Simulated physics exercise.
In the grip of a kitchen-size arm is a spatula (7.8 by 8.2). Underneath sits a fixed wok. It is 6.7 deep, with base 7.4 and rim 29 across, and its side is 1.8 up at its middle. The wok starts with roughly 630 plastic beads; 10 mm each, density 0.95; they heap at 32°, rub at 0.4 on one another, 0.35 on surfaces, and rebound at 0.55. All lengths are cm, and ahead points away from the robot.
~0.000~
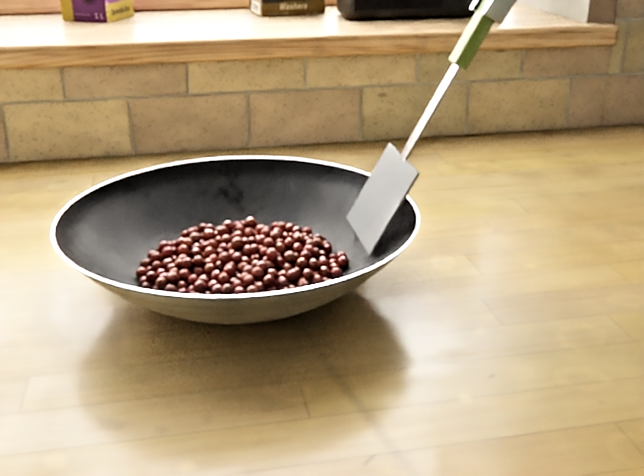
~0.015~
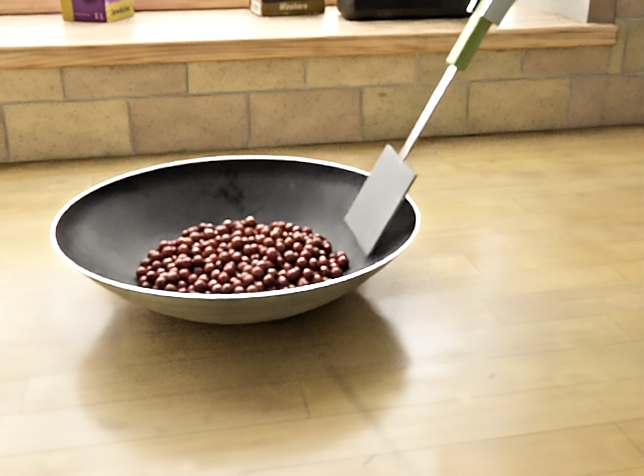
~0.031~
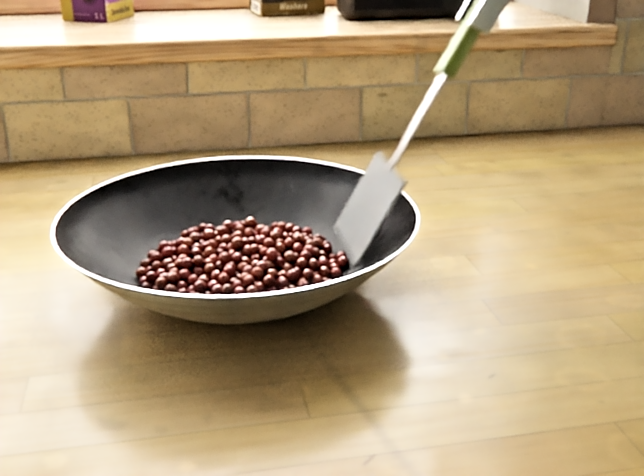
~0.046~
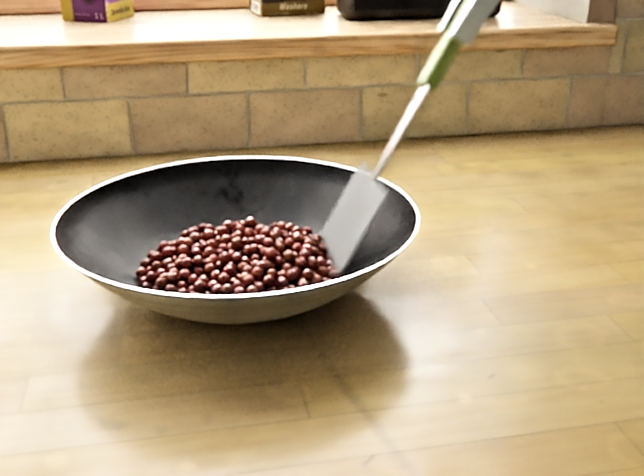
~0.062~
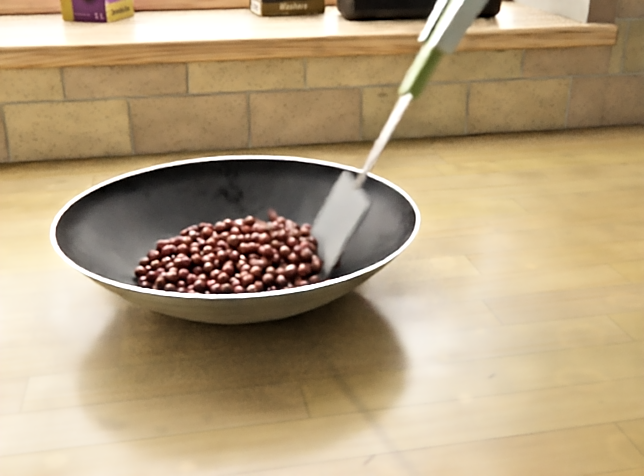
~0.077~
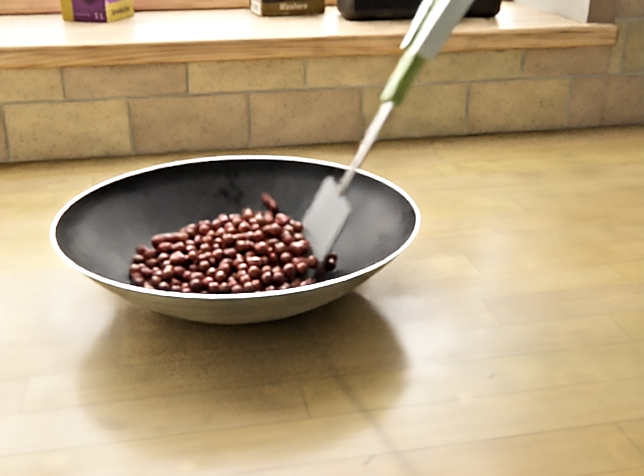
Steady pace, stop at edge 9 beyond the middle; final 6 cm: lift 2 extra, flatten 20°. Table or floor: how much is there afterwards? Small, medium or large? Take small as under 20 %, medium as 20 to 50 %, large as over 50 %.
Medium, so between 20 and 50 %.
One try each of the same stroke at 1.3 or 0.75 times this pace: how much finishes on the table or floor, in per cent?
Around 45 per cent, then around 15 per cent, would end on the table or floor.
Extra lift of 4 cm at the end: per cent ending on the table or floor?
It comes to around 25 percent.
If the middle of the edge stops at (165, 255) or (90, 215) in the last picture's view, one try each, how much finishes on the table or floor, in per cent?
Some 5 and 45 per cent.
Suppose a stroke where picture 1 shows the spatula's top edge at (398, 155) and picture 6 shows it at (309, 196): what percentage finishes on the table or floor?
Roughly 45 %.
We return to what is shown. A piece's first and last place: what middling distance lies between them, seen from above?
It comes out at about 7 cm.
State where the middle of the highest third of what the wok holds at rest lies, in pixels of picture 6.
Near (142, 262).
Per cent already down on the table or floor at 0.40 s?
Close to 15 per cent of the load.
After 0.13 s, sloping 61°, highest piece 7 above the table; 626 in the wok.
After 0.17 s, sloping 55°, highest piece 10 above the table; 625 in the wok, 1 on the blade or in flight.
After 0.40 s, sloping 41°, highest piece 9 above the table; 451 in the wok, 96 on the table or floor, 79 on the blade or in flight.
After 1.45 s, sloping 41°, highest piece 6 above the table; 450 in the wok, 176 on the table or floor.
At rest, 450 in the wok, 176 on the table or floor. That is 28 % on the table or floor.
